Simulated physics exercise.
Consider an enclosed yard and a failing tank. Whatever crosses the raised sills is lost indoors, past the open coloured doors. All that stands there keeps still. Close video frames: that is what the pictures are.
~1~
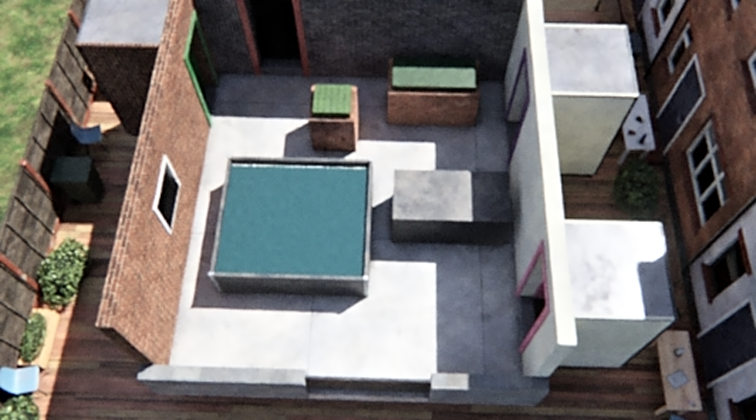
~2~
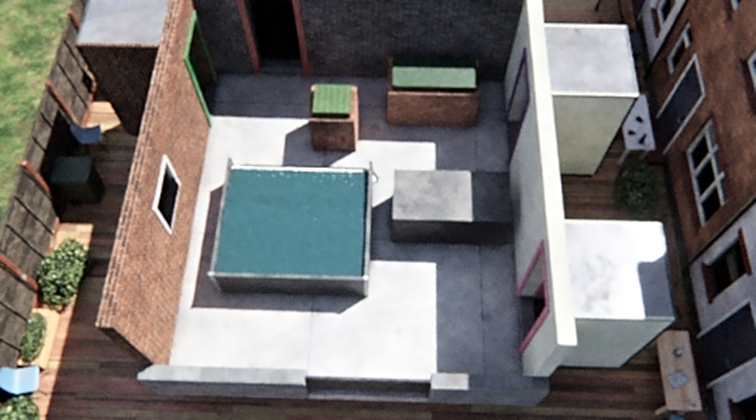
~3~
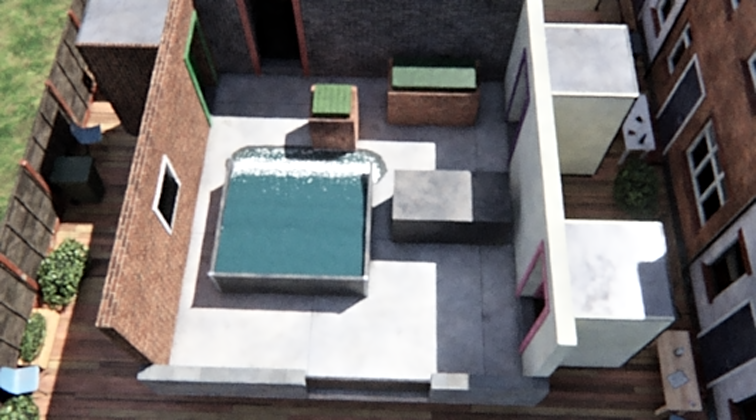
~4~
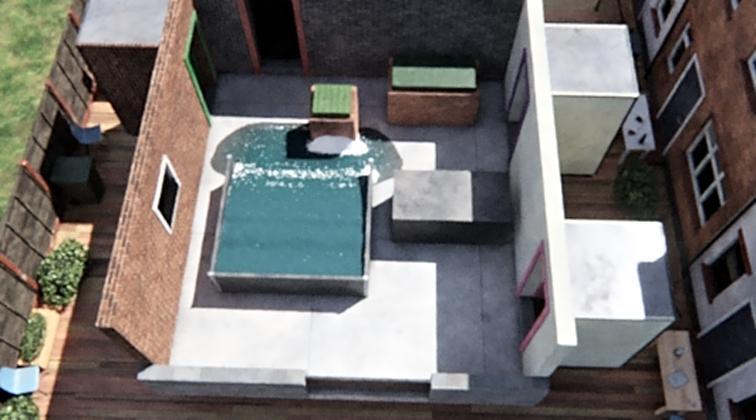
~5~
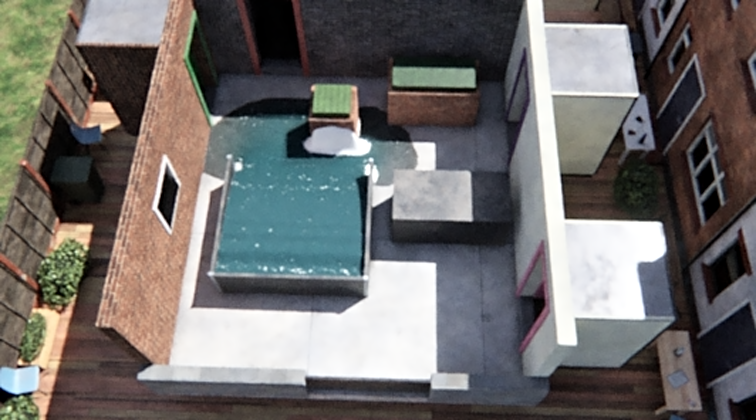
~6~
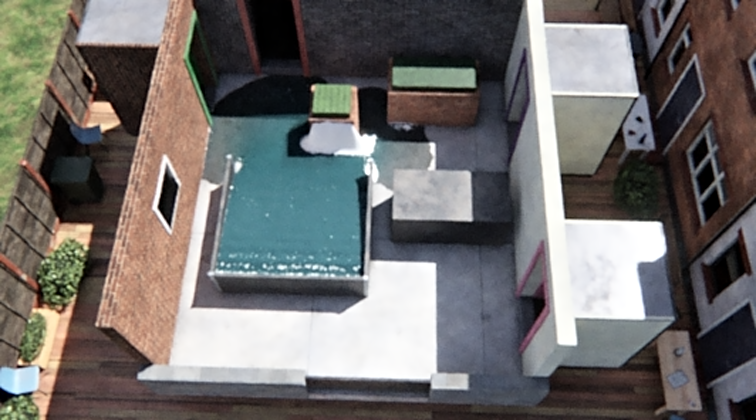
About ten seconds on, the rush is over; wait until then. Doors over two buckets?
As I see it, the green door tops two buckets; the purple door tops two buckets; the red door tops two buckets; the pink door never tops two buckets.
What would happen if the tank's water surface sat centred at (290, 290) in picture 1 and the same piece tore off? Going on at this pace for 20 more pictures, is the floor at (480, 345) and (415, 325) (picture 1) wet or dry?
In order: Not reached and not reached.
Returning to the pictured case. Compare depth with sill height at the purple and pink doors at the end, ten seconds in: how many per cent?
In order: Roughly 250 and 10 in a hundred.
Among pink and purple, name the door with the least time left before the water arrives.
That would be the one in purple.
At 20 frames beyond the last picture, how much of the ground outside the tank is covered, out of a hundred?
Around 55 percent.
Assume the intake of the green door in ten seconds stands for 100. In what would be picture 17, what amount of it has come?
Estimate: Roughly 20 %.
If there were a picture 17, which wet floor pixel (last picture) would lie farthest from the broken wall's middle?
Somewhere about (502, 85).
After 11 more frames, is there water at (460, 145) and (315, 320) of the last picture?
Going in order, I'd call them drenched and bone-dry.
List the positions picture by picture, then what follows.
Still water in the tank at (295, 217), in the first picture.
The front is at (375, 180), out from the gap on the tank's far side, in the second picture.
The front is at a hidden place, out from the gap on the tank's far side, in the third picture.
Water pours out on the tank's far side and has run to (392, 149), in the fourth picture.
Water pours out on the tank's far side and has run to (404, 134), in the fifth picture.
The front is at (387, 95), out from the gap on the tank's far side, in the sixth picture.
A moment on, water covers 35 % of the floor; the green door under two buckets in, the purple door not reached, the red door over two buckets in, the pink door not reached.
Next, water covers 45 % of the floor; the green door far over two buckets in, the purple door far over two buckets in, the red door far over two buckets in, the pink door not reached.
Then, water covers 55 % of the floor; the green door far over two buckets in, the purple door far over two buckets in, the red door far over two buckets in, the pink door wet at the sill, nothing in.
Later, water covers 75 % of the floor; the green door far over two buckets in, the purple door far over two buckets in, the red door far over two buckets in, the pink door wet at the sill, nothing in.
In the end, water covers 95 % of the floor; the green door far over two buckets in, the purple door far over two buckets in, the red door far over two buckets in, the pink door wet at the sill, nothing in.
